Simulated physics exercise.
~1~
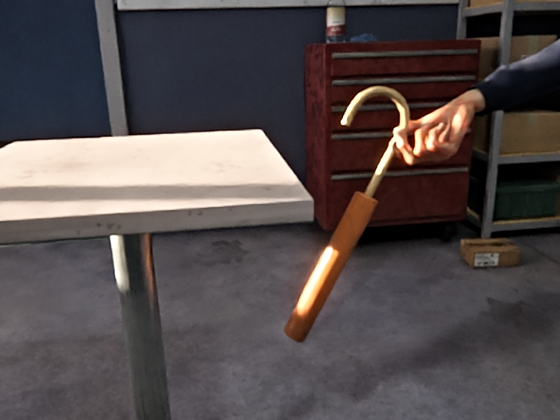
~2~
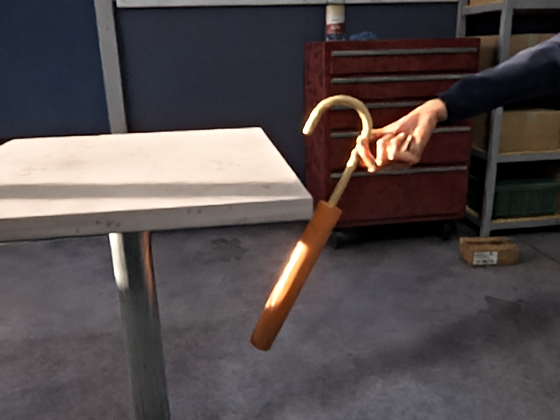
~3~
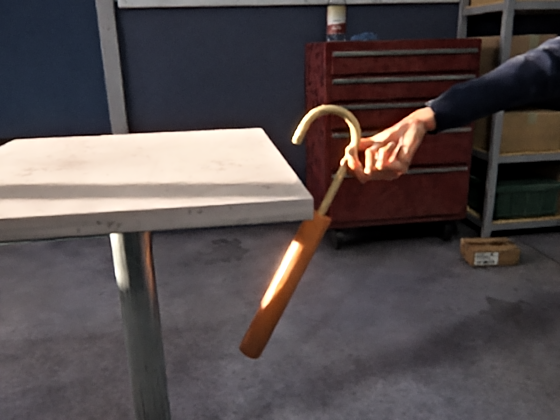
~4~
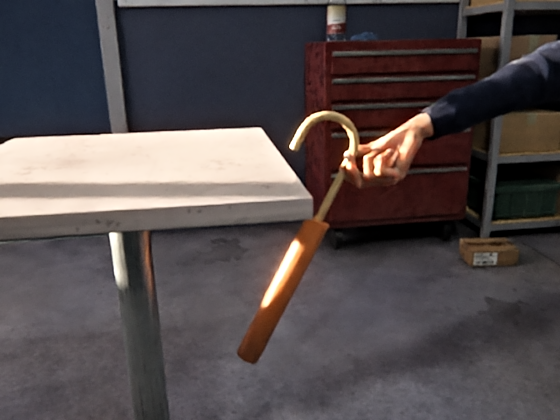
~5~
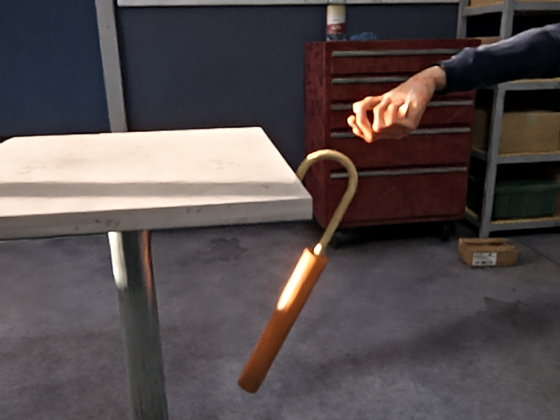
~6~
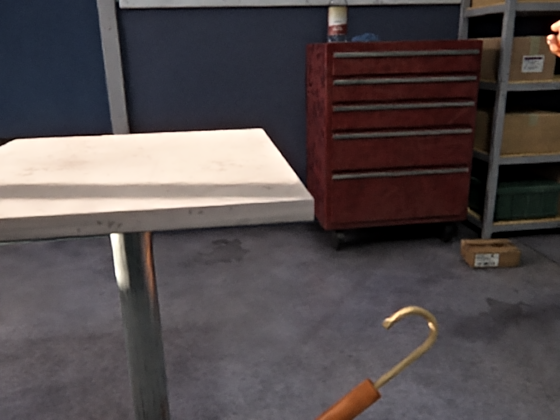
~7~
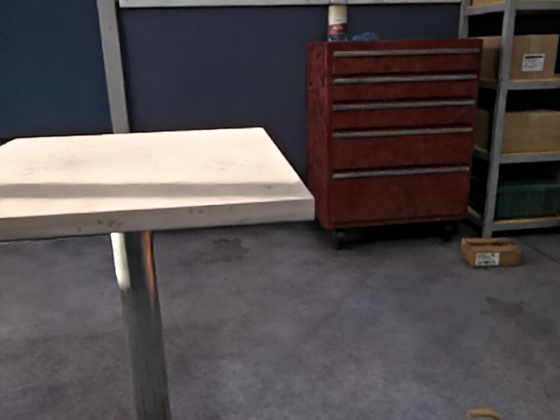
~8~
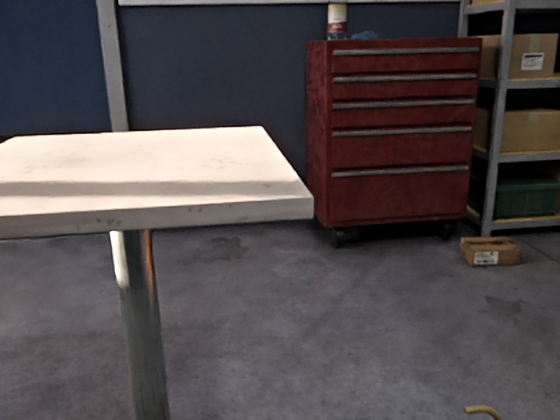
The clip opens with a hand holding an orange umbrella with a pale hooked handle beside a white table top, a red drawer cabinet standing behind. The hand carries the umbrella left to the table's right edge, then lowers it slightly until the hook sits by the corner. The fingers let go and draw back as the umbrella drops a little, its hook close against the edge. It does not hold, slipping off and falling to the right, tilting as it goes. At the end, only a bit of the curved handle shows low on the right, nearly still, while the table stays in place.
